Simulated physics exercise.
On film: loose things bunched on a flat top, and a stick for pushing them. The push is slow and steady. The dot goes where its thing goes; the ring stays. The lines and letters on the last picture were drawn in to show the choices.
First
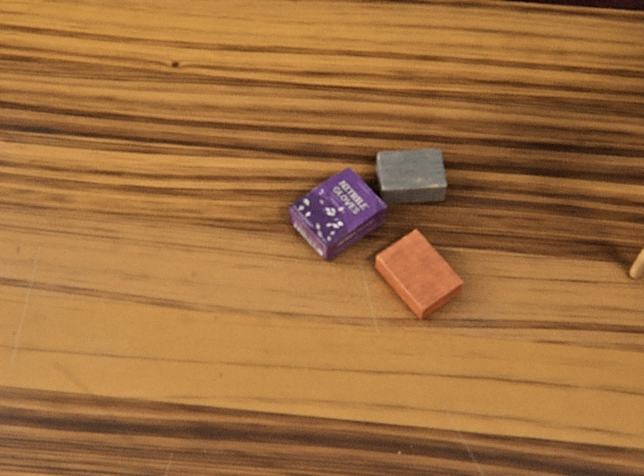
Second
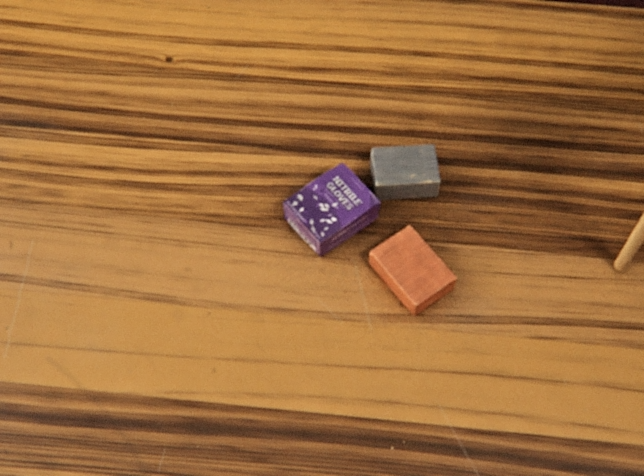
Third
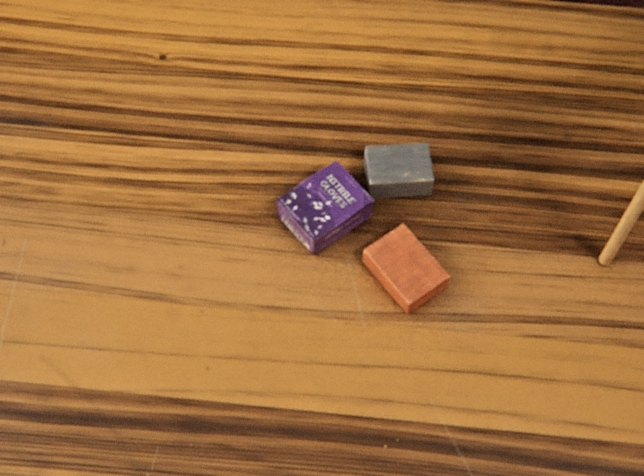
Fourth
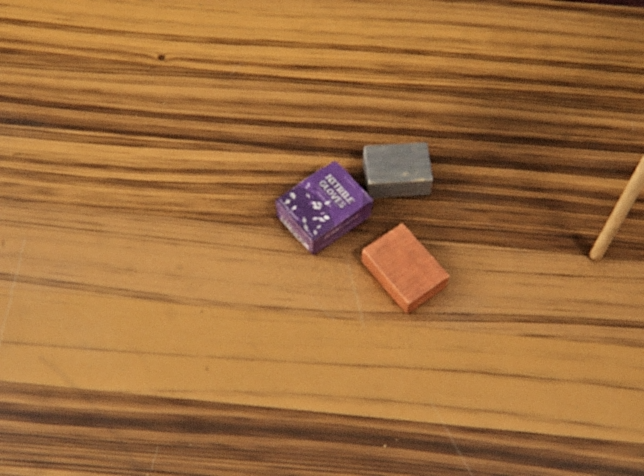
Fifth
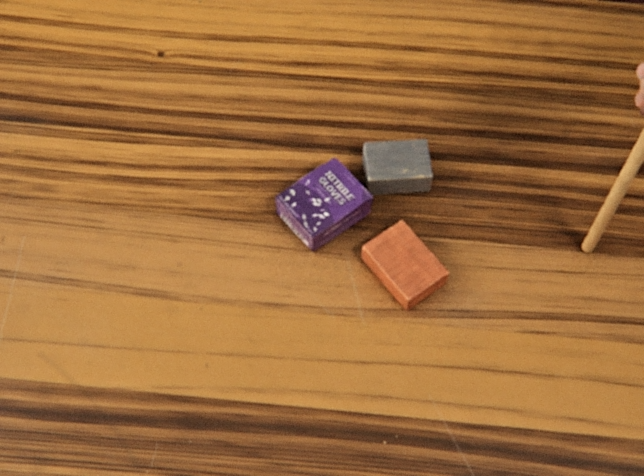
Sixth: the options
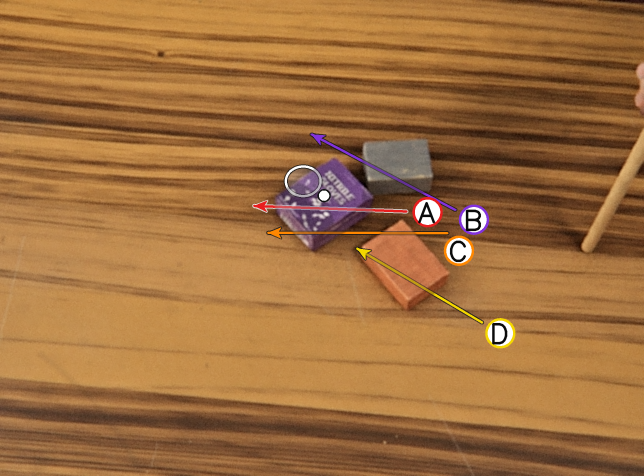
A hand at the right edge eased a thin wooden stick into view and slightly leftward, while the purple box, grey block and orange block stayed bunched together on the striped wooden top, untouched.
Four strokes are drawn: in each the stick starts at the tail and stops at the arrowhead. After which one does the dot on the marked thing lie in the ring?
The dot ends in the ring with C.
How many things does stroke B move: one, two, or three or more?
It moves one.
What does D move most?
The orange block.
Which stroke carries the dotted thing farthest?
A.
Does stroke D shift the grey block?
No.
On the marked copy, A from (407, 211) to (254, 206); B from (455, 210) to (312, 134); C from (448, 233) to (268, 233); D from (482, 323) to (357, 249); the ring at (303, 181); the white dot at (324, 196).
With C. Early on, foot of the stick (383, 234); purple box (324, 204); orange block (395, 267).
Further on, foot of the stick (319, 234); purple box (308, 195); orange block (392, 268).
At the end, foot of the stick (268, 234); purple box (302, 191); orange block (392, 268); the dot on the purple box is in the ring.
As for the rest, A leaves the dotted thing at (198, 210); B leaves the dotted thing at (324, 204); D leaves the dotted thing at (282, 170).
